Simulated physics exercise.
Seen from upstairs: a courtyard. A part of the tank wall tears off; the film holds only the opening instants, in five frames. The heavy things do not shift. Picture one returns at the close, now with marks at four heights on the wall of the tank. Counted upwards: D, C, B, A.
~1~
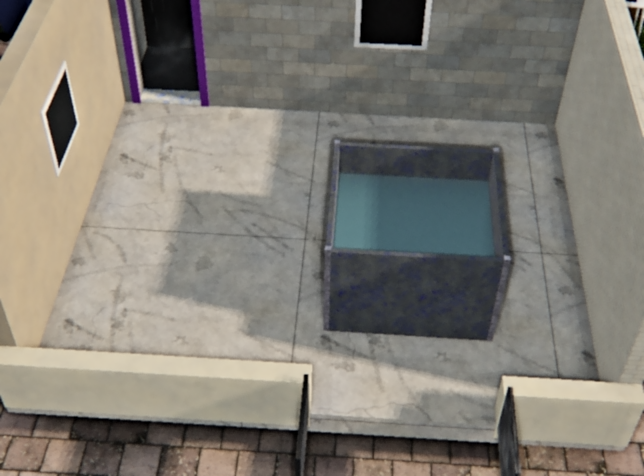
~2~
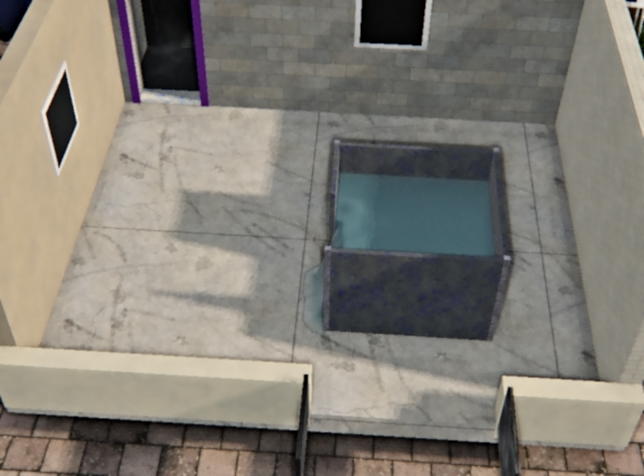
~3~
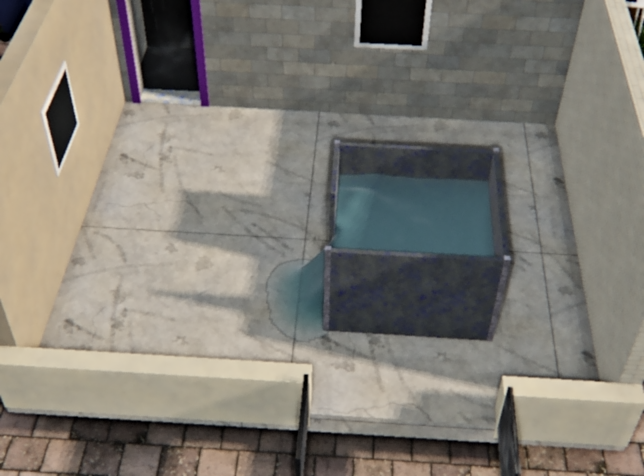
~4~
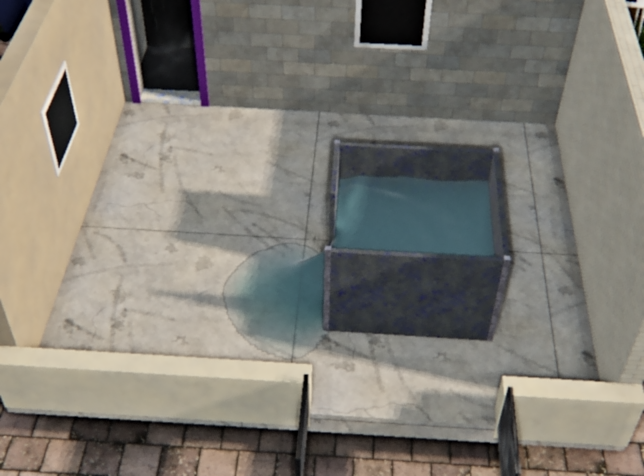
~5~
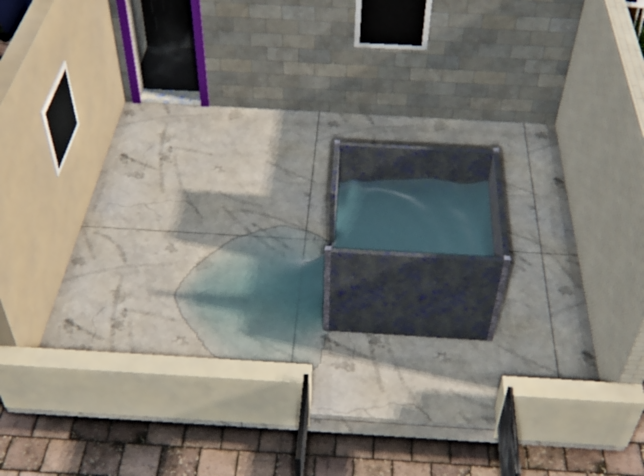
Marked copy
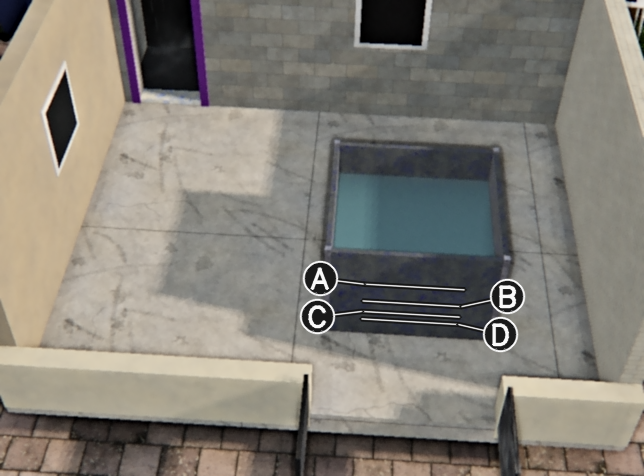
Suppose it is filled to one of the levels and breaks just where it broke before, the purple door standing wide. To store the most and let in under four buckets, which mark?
I would pick level C.
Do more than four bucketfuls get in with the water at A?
Yes.
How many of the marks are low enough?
Two.
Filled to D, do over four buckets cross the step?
No.
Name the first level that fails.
The answer is B.
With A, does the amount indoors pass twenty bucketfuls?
Yes, it does.
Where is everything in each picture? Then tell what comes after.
Water in the tank at rest, its middle at (414, 223); foot of the purple doorway at (171, 104); open gate at (407, 367), in the first frame.
Front seen at (317, 269), 1 % of the ground wet, in the second frame.
Front seen at (282, 270), 3 % of the ground wet, in the third frame.
Front seen at (231, 286), 6 % of the ground wet, in the fourth frame.
Front seen at (183, 298), 11 % of the ground wet, in the fifth frame.
On the marked copy, A at (414, 287); B at (412, 303); C at (410, 314); D at (409, 321); from the bottom up D, C, B, A.
If A is chosen, dozens of bucketfuls pour in.
If B is chosen, about 10 bucketfuls get in.
If C is chosen, a bucket or two gets in.
If D is chosen, nothing gets over.
